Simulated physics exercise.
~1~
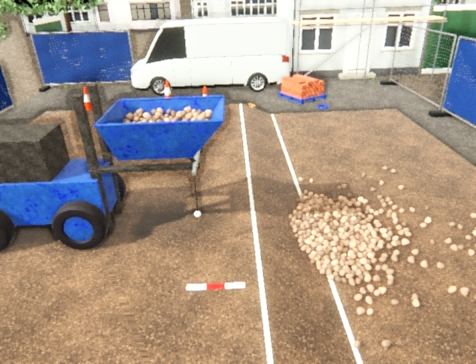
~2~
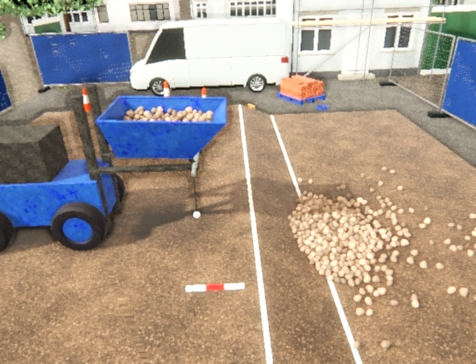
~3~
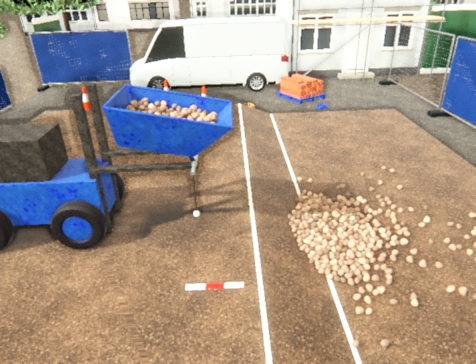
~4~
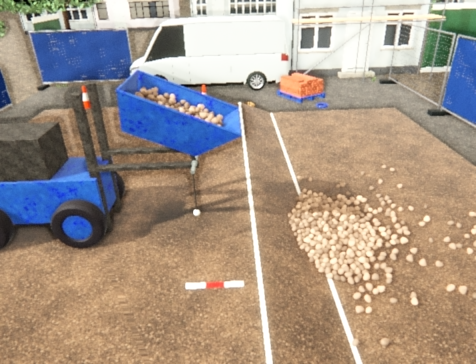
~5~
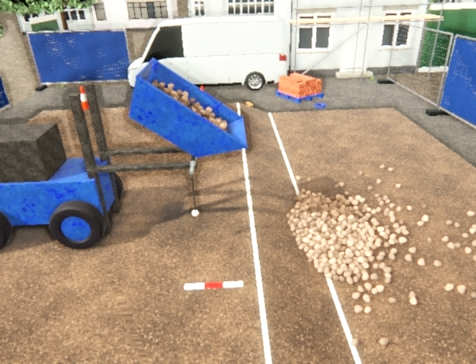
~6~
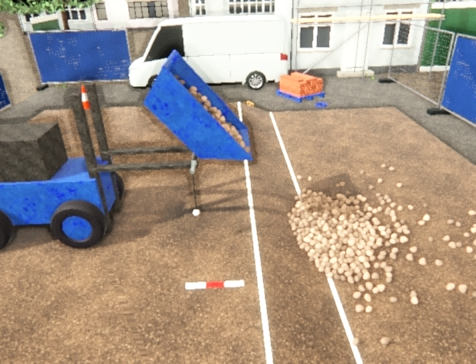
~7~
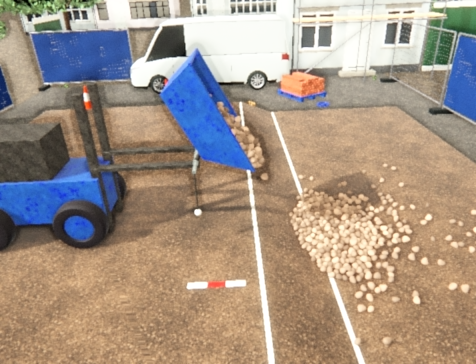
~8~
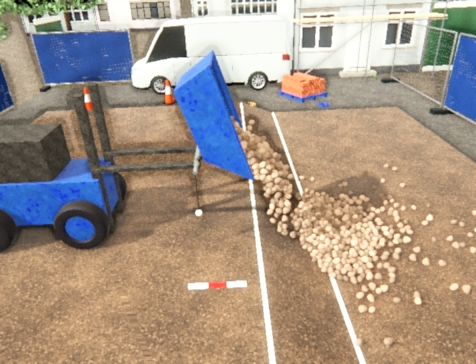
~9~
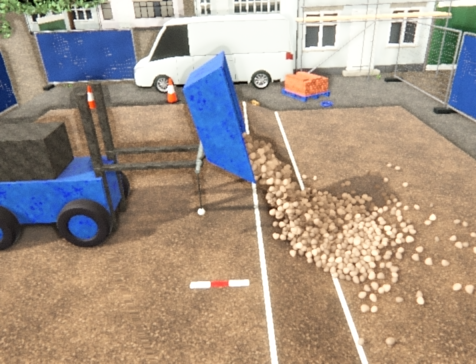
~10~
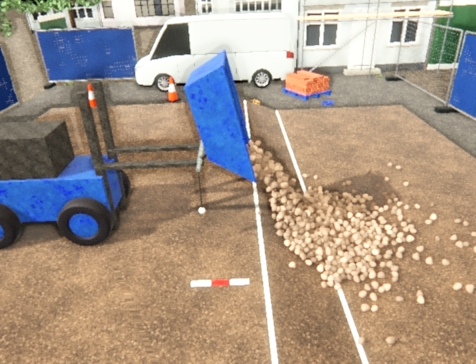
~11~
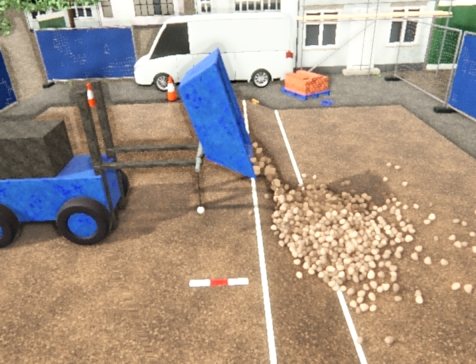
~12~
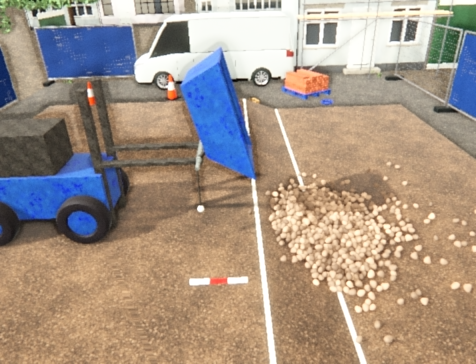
On a building site, a blue skip tips right and empties stones beside an earlier heap.
